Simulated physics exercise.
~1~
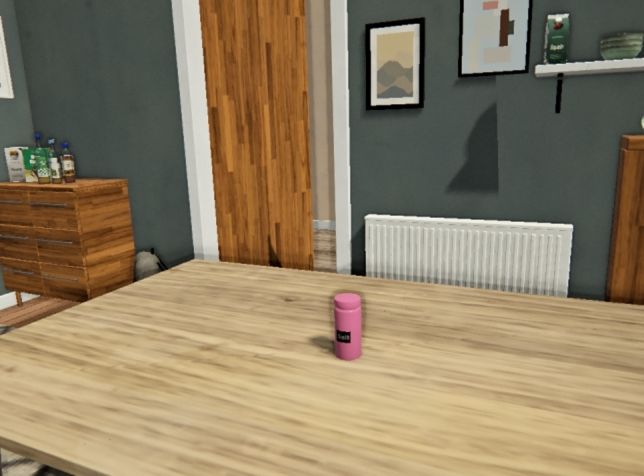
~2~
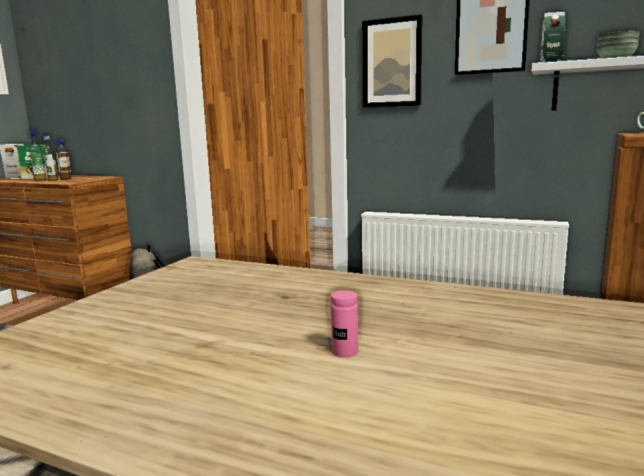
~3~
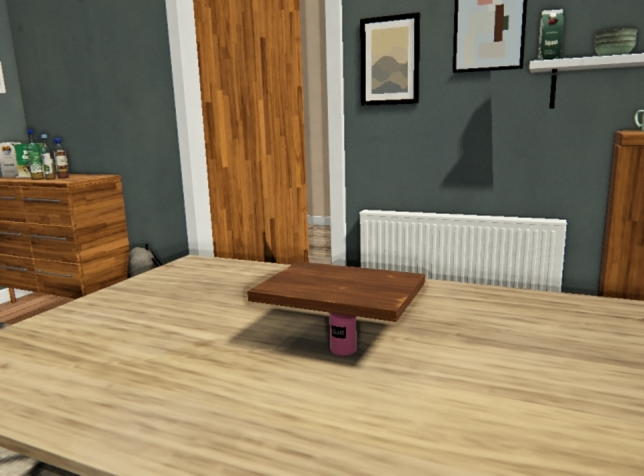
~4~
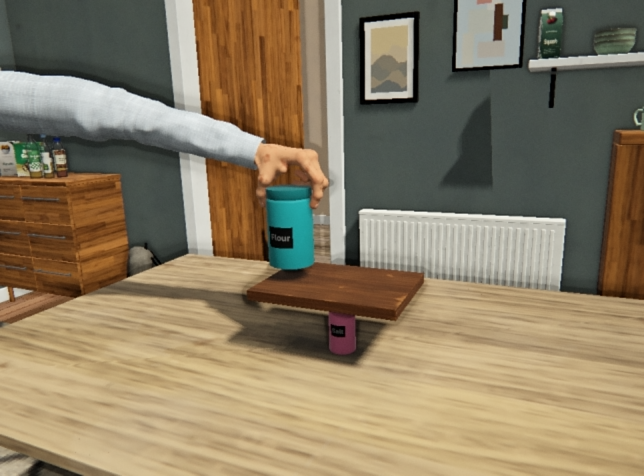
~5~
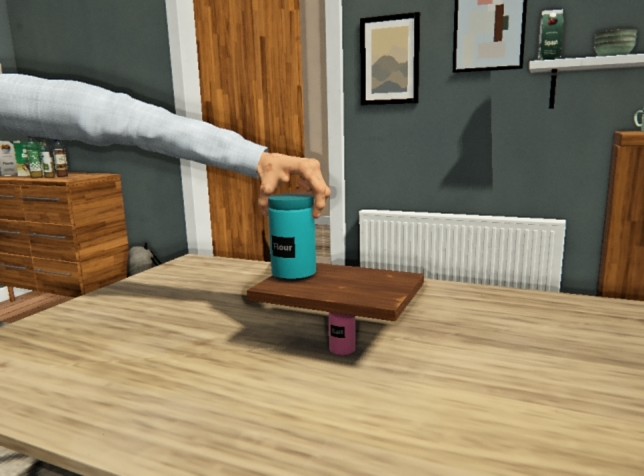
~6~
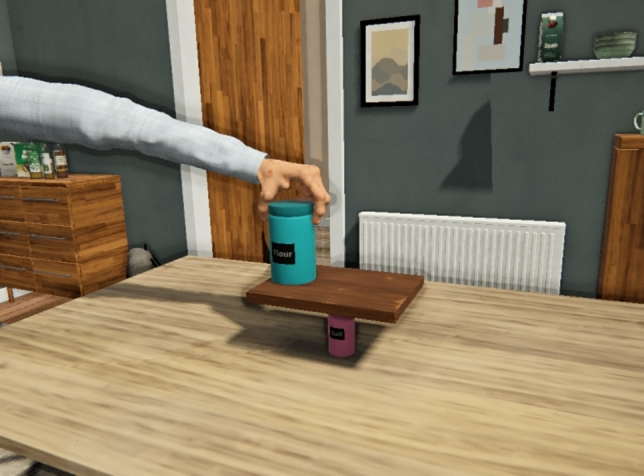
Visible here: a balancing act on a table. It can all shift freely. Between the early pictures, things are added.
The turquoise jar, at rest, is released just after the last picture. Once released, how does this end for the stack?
Something drops or tips.
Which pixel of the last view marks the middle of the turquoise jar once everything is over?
End spot: Near (231, 313).
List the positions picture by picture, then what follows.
In the first frame, the last thing is not in view yet.
In the second frame, the last thing is not in view yet.
In the third frame, the last thing is not in view yet; brown board (340, 287).
The fourth frame shows coming down; turquoise jar (290, 226); brown board (339, 286).
The fifth frame shows coming down; turquoise jar (292, 235); brown board (339, 287).
The sixth frame shows in place under the hand; turquoise jar (292, 241); brown board (338, 289).
Then, 0.30 s after the last picture, turquoise jar now fallen; brown board tipped 37° from how it was.
Then, 0.50 s after the last picture, brown board tipped 59° from how it was.
Then, 0.70 s after the last picture, brown board now fallen; pink shaker on its side.
At rest, fallen, brown board, pink shaker and turquoise jar. Seen from the same camera at the end, turquoise jar near (231, 314). The stack comes apart.
